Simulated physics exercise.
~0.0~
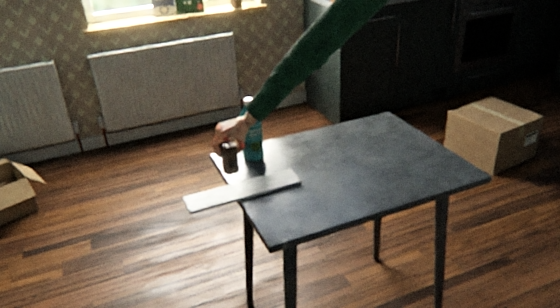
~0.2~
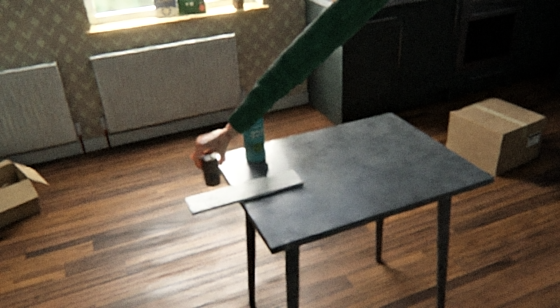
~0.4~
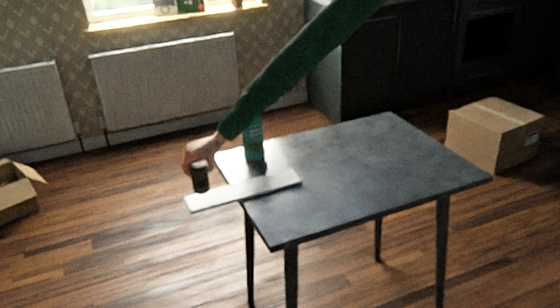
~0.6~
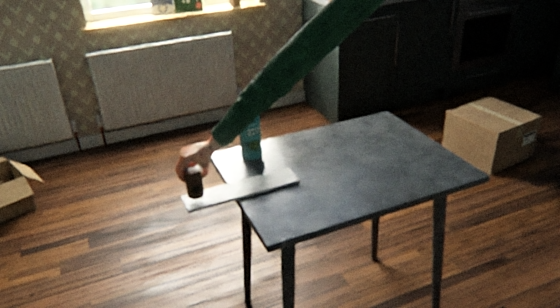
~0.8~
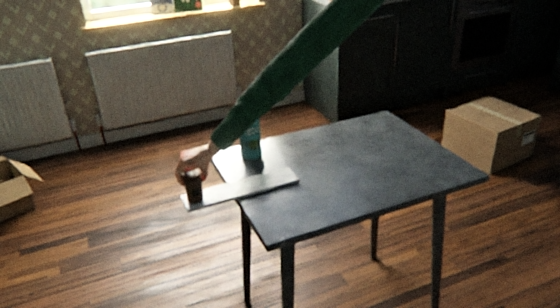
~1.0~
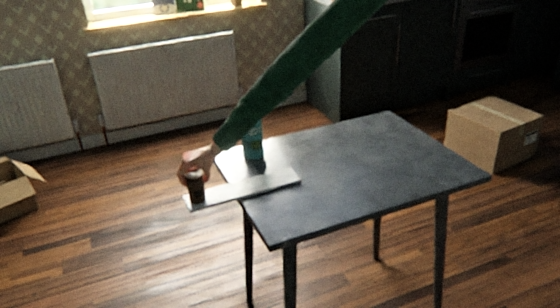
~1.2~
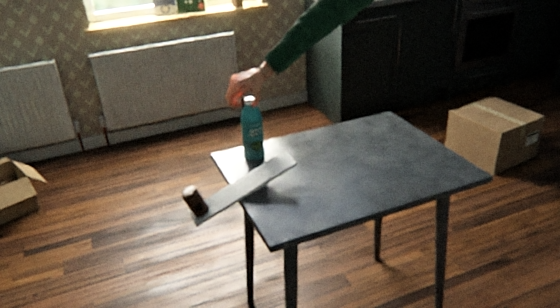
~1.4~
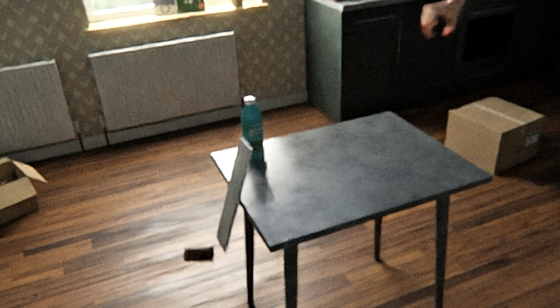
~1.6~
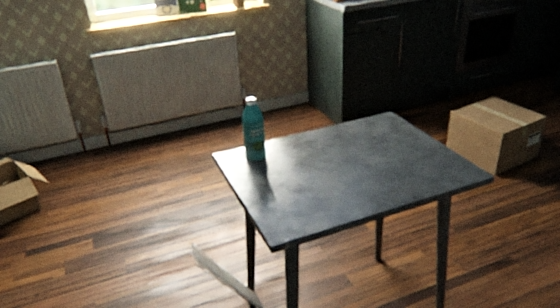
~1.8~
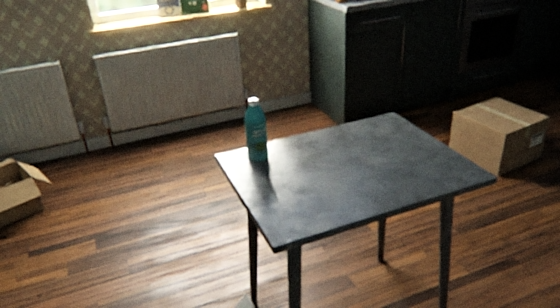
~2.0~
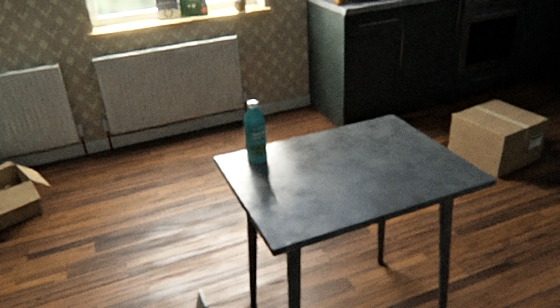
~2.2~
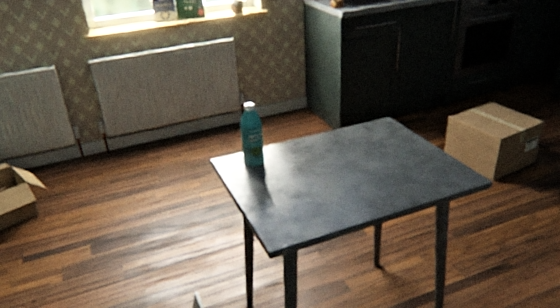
To begin with, a green-sleeved arm reaches over a dark table in a wood-floored room, holding a brown shaker near a turquoise bottle and a white board that juts past the table's left edge. The hand carries the shaker left and lowers it upright onto the board's overhanging end. As the hand lets go and draws back, the board tilts and the shaker leans. The shaker drops toward the floor on its side while the board tips steeply and slides off the edge. The board falls beside the table, leaving only the bottle standing on top.
